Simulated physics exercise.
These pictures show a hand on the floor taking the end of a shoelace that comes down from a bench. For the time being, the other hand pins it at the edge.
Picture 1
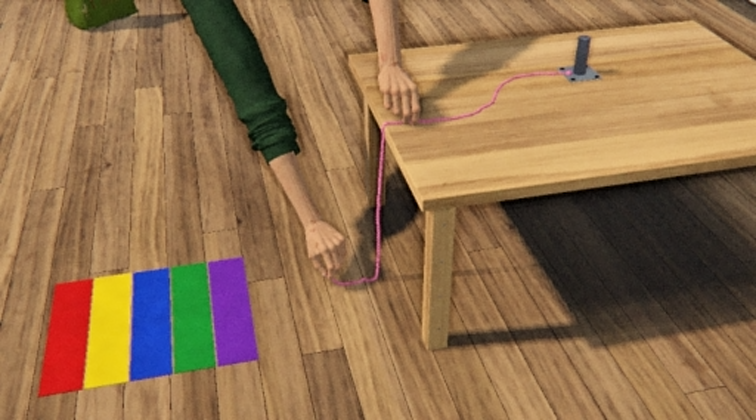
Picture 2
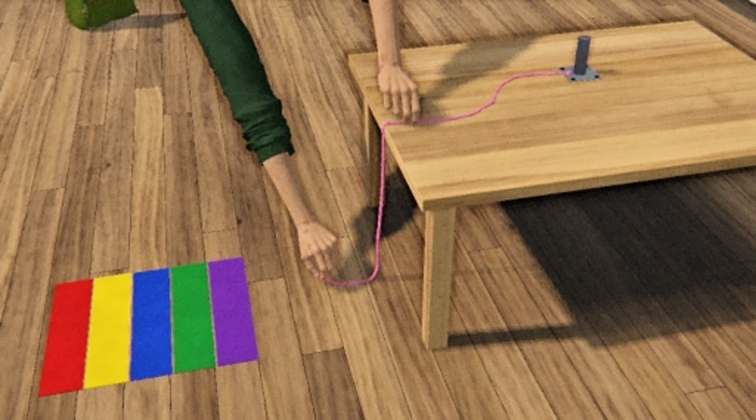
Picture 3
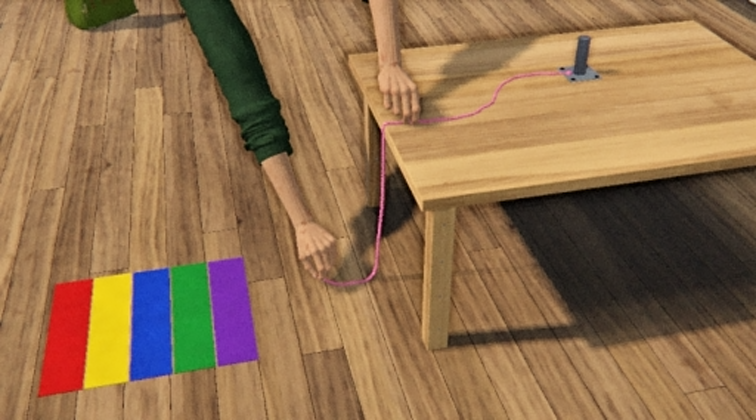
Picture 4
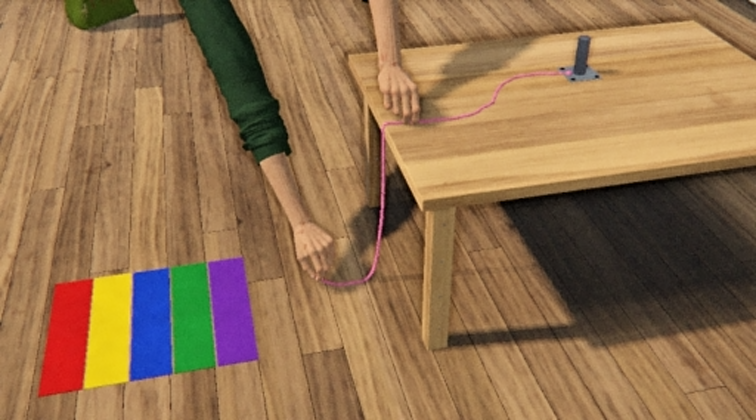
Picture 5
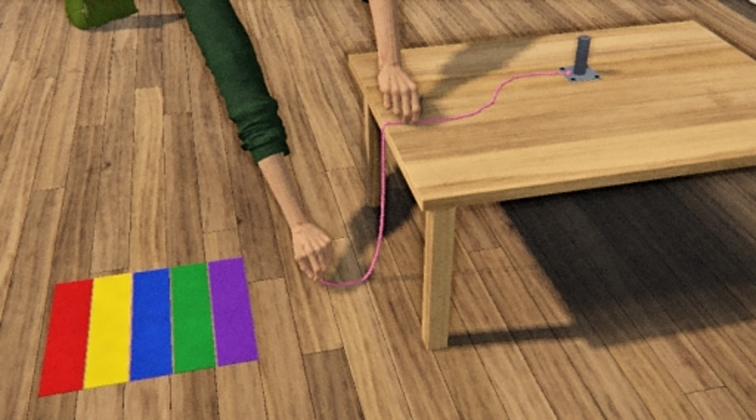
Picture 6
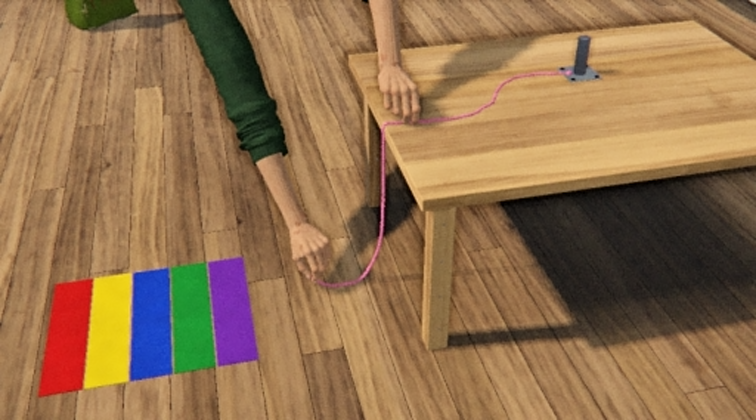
A hand at the end of a green-sleeved arm holds the end of a thin pink shoelace near the wooden floor and shifts it very slightly left, the hanging part curving a little more. The other hand stays still, pressing the lace at the edge of a light wooden bench at right, where it runs to a small grey upright fitting. Seen from above by a still camera, red, yellow, blue, green and purple strips lie at lower left.
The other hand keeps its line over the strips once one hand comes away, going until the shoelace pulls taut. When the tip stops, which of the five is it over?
The green one.
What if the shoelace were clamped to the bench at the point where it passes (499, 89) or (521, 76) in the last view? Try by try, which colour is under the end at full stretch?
In order: Green, then green.
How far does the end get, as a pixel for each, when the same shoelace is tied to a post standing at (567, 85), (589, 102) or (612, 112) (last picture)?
It works out at around (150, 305), (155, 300) and (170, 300) for the three tries.
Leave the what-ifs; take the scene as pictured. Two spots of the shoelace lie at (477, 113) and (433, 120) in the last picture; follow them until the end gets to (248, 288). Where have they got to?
Approx. (446, 107); approx. (404, 116).
Soon after, end near (248, 288); over purple.
After that, end near (209, 294); over green.
At the stop, end near (185, 297); over green. The end stops over the green strip.
